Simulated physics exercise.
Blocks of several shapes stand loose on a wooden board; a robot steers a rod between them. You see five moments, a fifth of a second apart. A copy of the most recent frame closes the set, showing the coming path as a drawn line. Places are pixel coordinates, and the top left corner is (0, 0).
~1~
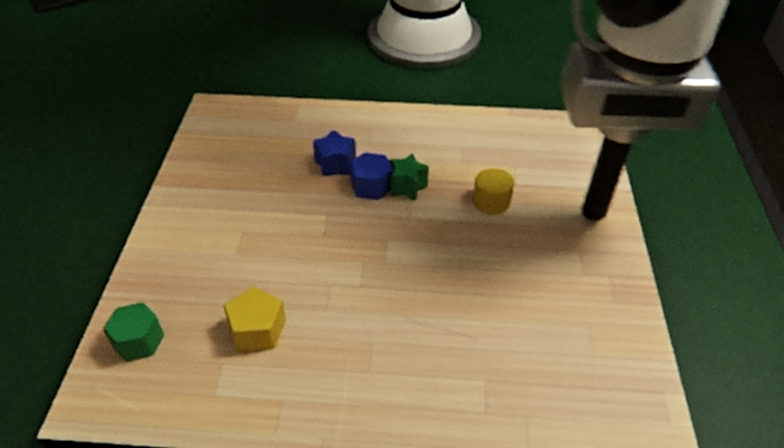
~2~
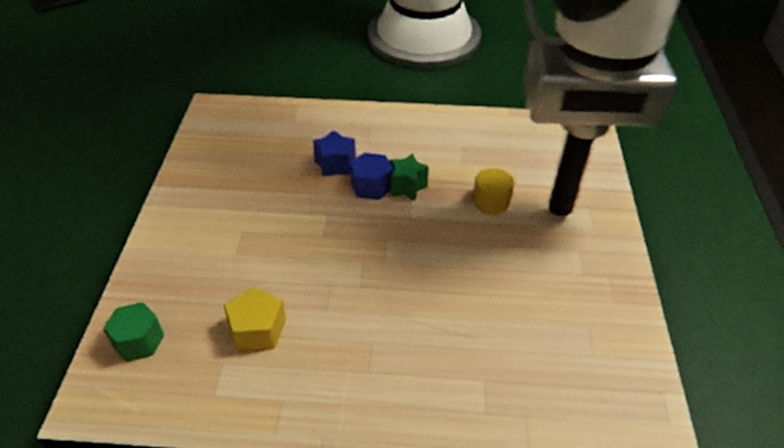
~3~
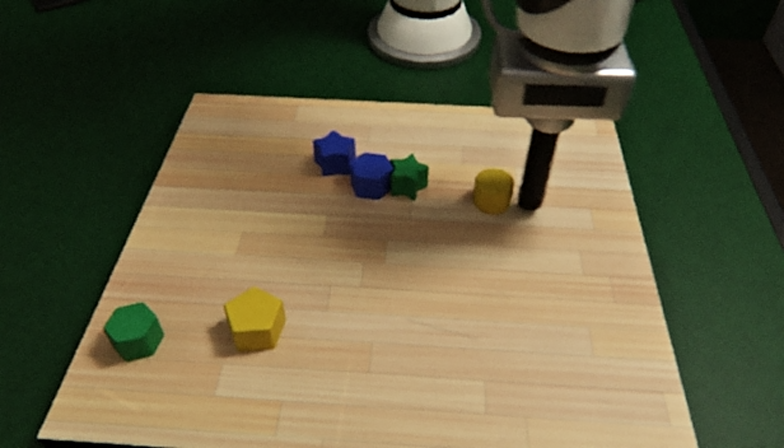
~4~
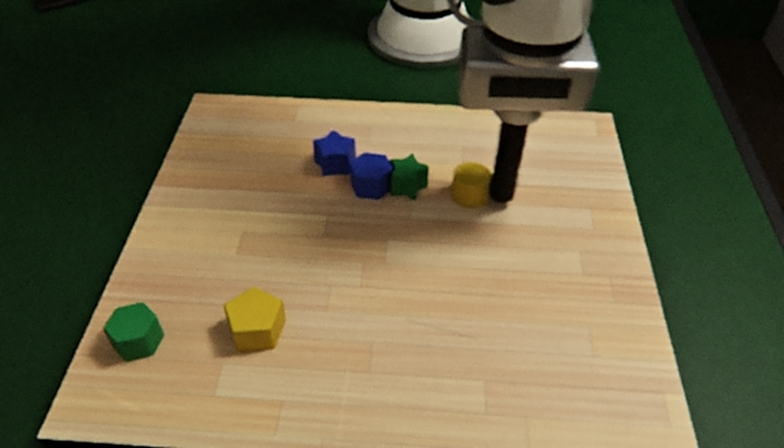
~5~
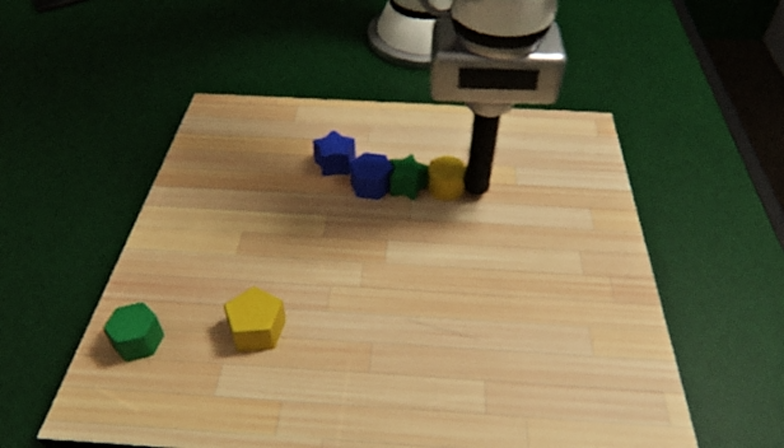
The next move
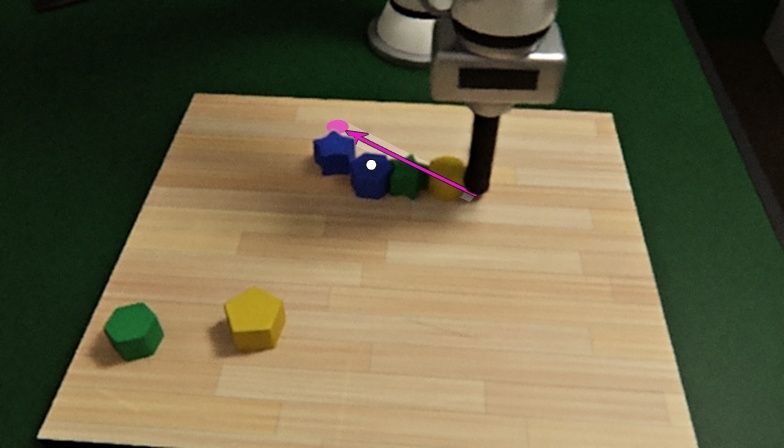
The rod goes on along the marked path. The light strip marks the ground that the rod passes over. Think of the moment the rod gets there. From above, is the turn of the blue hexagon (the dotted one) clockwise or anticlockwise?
Counterclockwise from above.
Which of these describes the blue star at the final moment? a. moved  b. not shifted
Letter a.
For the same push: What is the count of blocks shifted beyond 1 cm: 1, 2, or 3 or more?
The count is three or more.
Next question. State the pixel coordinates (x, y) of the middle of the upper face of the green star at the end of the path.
Its top middle: (355, 142).
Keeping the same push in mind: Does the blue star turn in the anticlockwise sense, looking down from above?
The answer is no.
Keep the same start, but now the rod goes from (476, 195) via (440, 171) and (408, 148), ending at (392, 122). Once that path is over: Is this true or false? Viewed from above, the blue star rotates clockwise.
True
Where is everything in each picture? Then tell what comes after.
Lower end of the rod at (594, 213), tops of blocks, blue star at (334, 143), blue hexagon at (371, 165), green star at (408, 166), yellow disc at (495, 180), in the first picture.
Rod at (560, 209), blocks as before, in the second picture.
Rod at (530, 203), blocks as before, in the third picture.
Rod at (502, 196), yellow disc at (473, 174), in the fourth picture.
Rod at (477, 188), blue star at (334, 143), blue hexagon at (371, 165), green star at (407, 166), yellow disc at (448, 167), in the fifth picture.
The drawn path runs from (476, 195) to (338, 127); the dot is on the blue hexagon.
What follows on the original path. One third of the way, rod at (426, 163); blue star at (330, 143), turned 15° clockwise; blue hexagon at (349, 168), turned 40° anticlockwise; green star at (370, 147), turned 55° anticlockwise; yellow disc at (400, 139).
Two thirds of the way, rod at (380, 141); blue star at (317, 144), turned 20° clockwise; blue hexagon at (349, 168), turned 40° anticlockwise; green star at (355, 142), turned 95° anticlockwise; yellow disc at (357, 116).
At the end, rod at (337, 119); blue star at (317, 144), turned 20° clockwise; blue hexagon at (349, 168), turned 40° anticlockwise; green star at (355, 142), turned 95° anticlockwise; yellow disc at (317, 94).
